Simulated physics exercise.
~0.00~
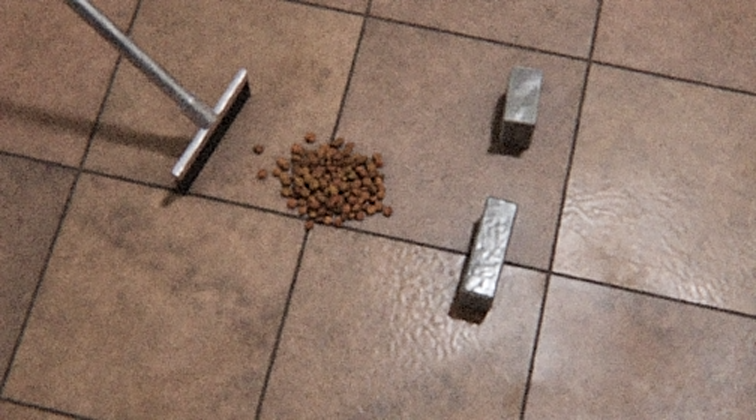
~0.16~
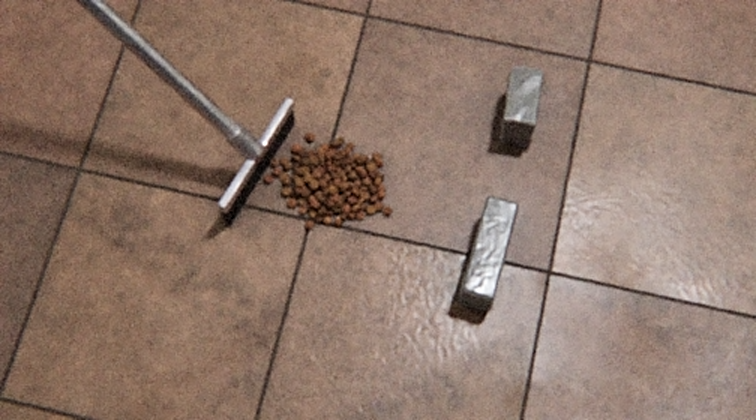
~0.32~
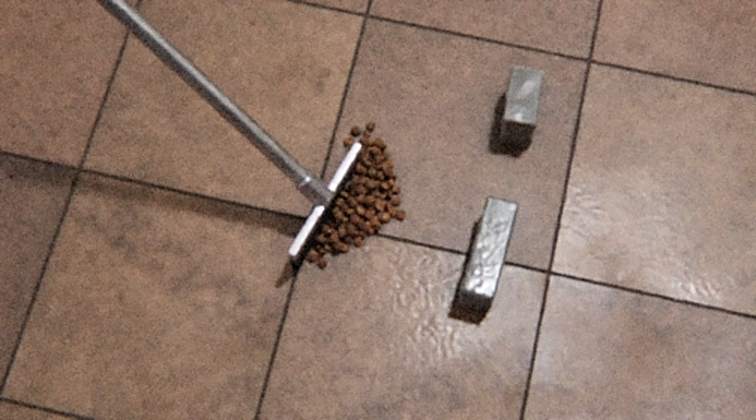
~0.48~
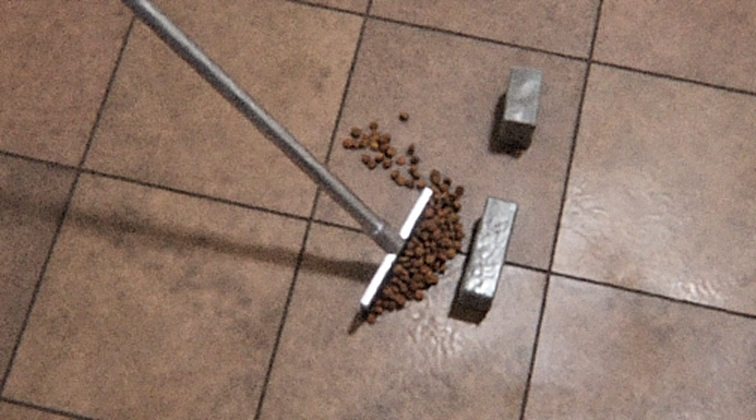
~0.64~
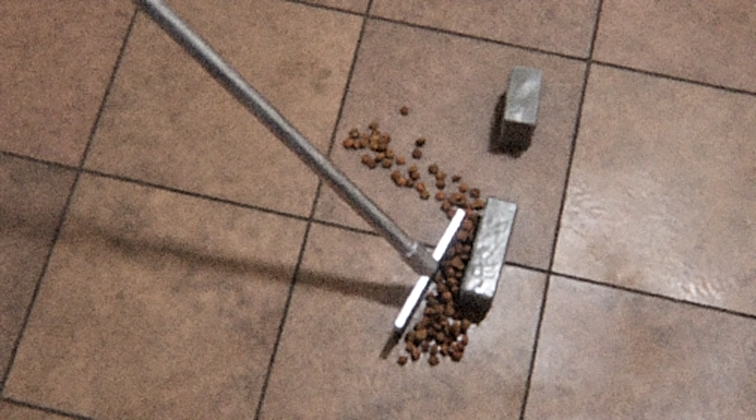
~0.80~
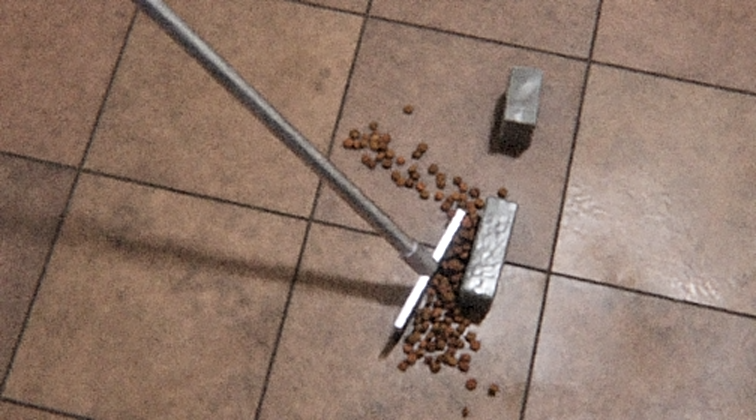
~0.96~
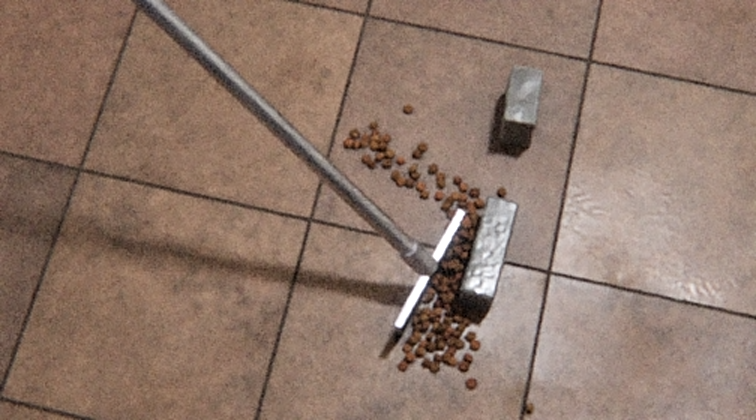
The video shows a squeegee pushing a pile of brown kibble right and down across a tiled floor toward two fixed metallic blocks. Some pieces trail behind, and the blade stops beside the lower block, with kibble packed against it and a few pieces scattering past its lower end.
